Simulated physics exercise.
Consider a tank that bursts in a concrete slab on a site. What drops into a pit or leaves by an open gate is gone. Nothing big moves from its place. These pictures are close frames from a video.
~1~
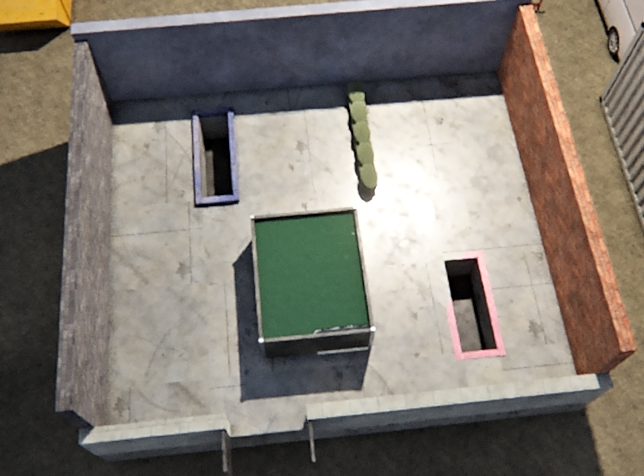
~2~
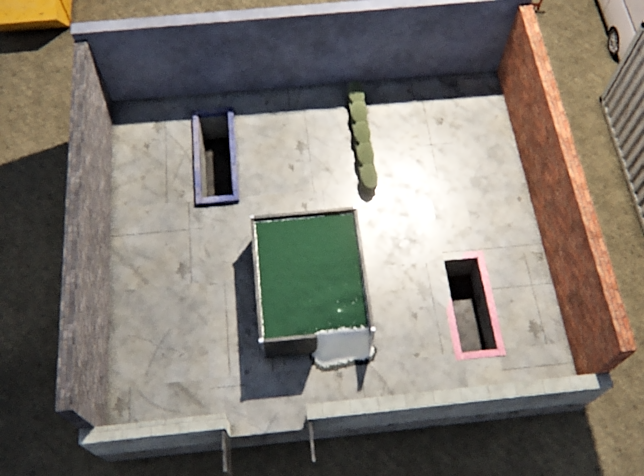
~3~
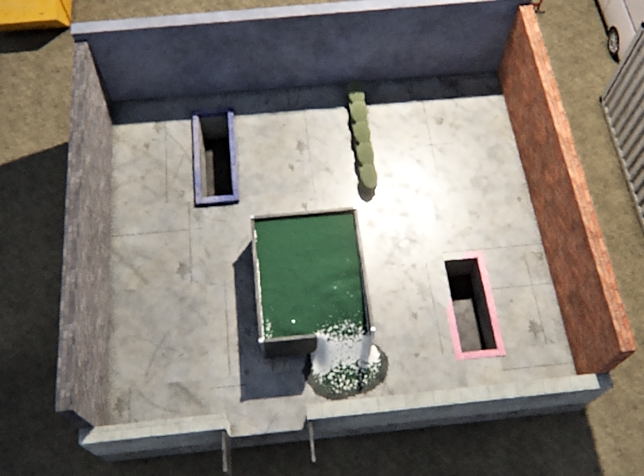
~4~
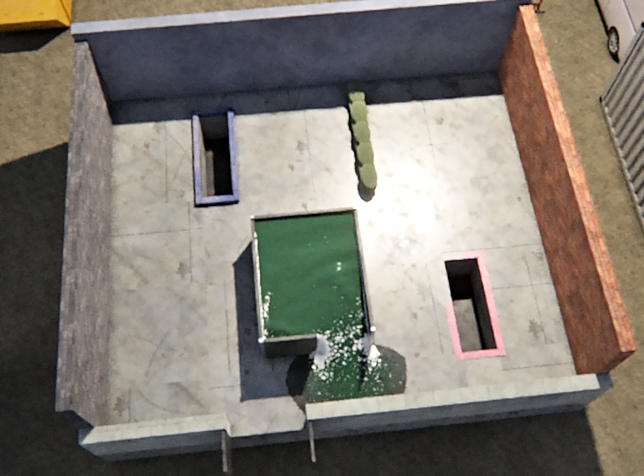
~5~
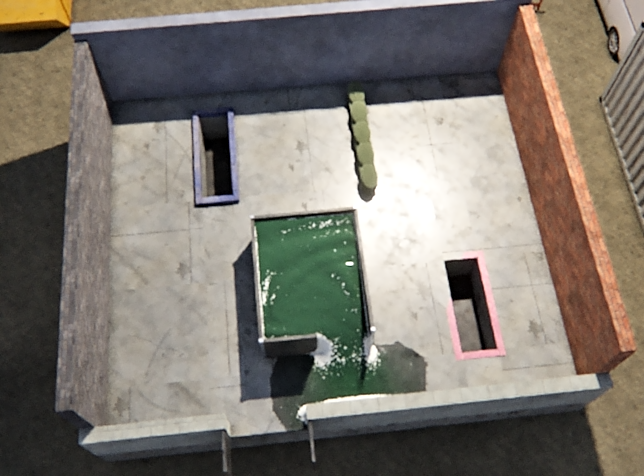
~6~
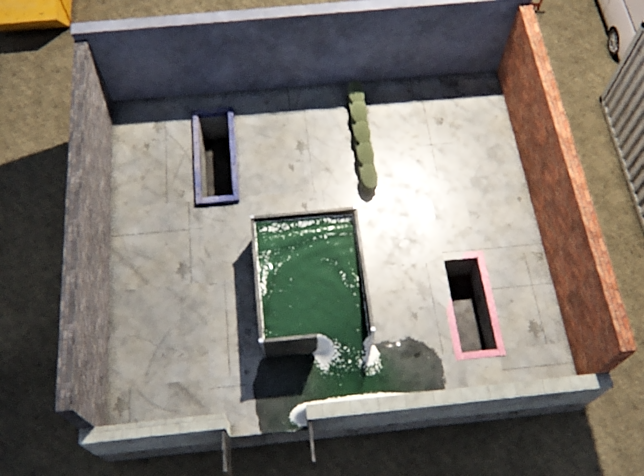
Green water bursting from the lower right corner of a raised tank, spreading across a walled concrete slab to the near wall.
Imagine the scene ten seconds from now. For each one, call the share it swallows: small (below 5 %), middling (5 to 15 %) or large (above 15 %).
Calls: Gate - middling; blue pit - small; pink pit - large.
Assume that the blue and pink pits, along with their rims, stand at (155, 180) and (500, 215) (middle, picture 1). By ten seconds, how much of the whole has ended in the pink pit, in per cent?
Parts in a hundred: Pink 30.
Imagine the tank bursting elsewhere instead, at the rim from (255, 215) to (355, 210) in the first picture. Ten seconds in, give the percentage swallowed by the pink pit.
In per cent: Pink 6.
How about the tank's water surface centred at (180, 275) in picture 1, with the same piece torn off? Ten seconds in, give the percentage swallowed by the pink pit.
Parts in a hundred: Pink 4.
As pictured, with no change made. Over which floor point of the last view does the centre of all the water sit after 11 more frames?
I'd place it roughly at (335, 326).
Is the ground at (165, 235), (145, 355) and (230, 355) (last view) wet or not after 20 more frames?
Taking them in the order given: Spared, then swamped, then swamped.
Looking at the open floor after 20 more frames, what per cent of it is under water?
Close to 40 in a hundred, I think.
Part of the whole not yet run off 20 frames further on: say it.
86 % or so.
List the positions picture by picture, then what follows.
Still water in the tank at (310, 273), in the first frame.
The front is at (317, 361), out from the gap at (343, 342), in the second frame.
The front is at (331, 394), out from the gap at (343, 342), in the third frame.
The front is at a hidden place, out from the gap at (343, 343), in the fourth frame.
Water pours out at (343, 343) and has run to a hidden place, in the fifth frame.
Water pours out at (343, 343) and has run to a hidden place, in the sixth frame.
A moment on, water covers 15 % of the floor; the gate 1 %, the blue pit 0 %, the pink pit 0 %.
Next, water covers 25 % of the floor; the gate 3 %, the blue pit 0 %, the pink pit 3 %.
Then, water covers 40 % of the floor; the gate 5 %, the blue pit 0 %, the pink pit 8 %.
Later, water covers 70 % of the floor; the gate 7 %, the blue pit 0 %, the pink pit 15 %.
In the end, water covers 80 % of the floor; the gate 9 %, the blue pit 0 %, the pink pit 22 %.
